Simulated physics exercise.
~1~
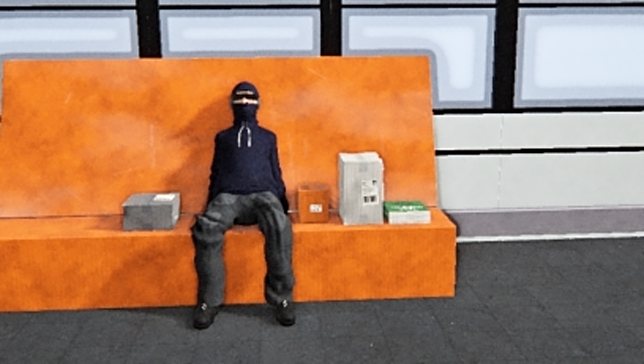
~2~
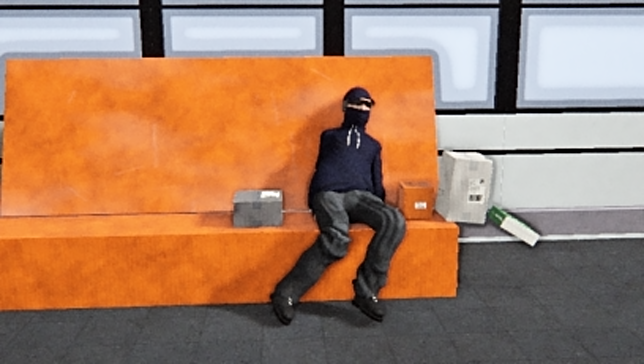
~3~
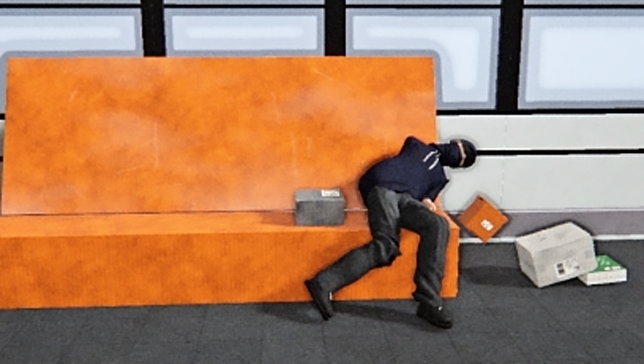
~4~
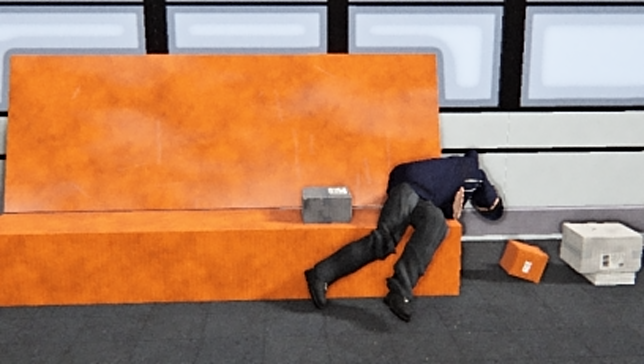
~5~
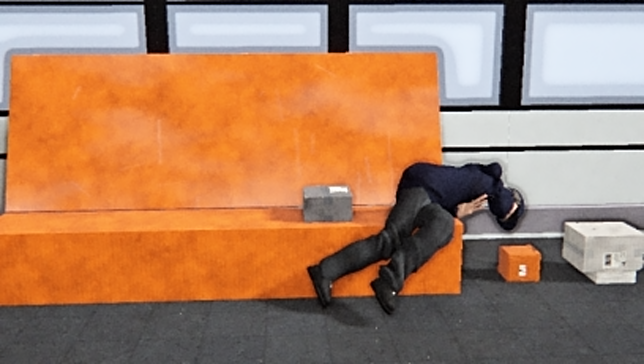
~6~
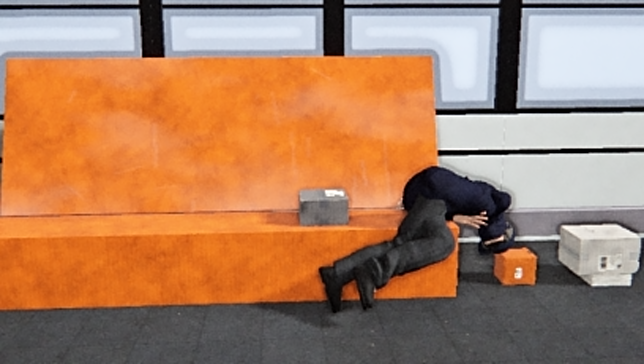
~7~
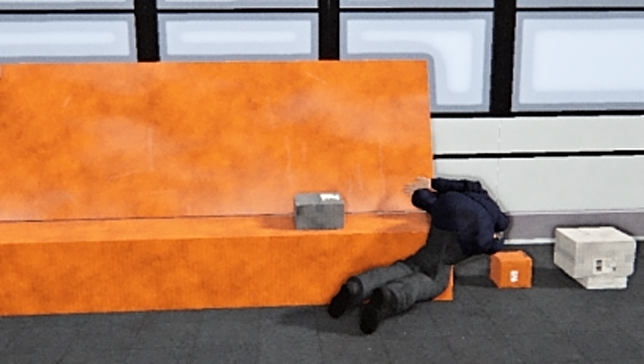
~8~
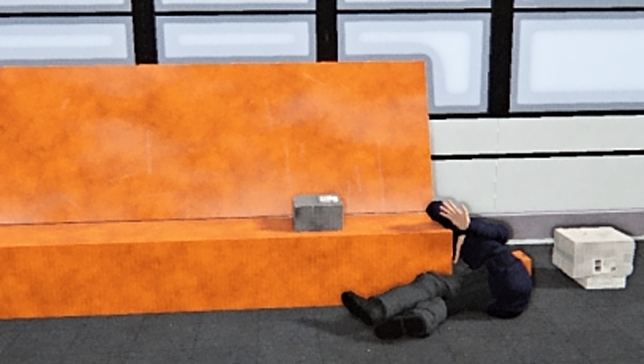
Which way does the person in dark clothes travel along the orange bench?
The person slides to the right, toward the end of the bench where the packages fall off.
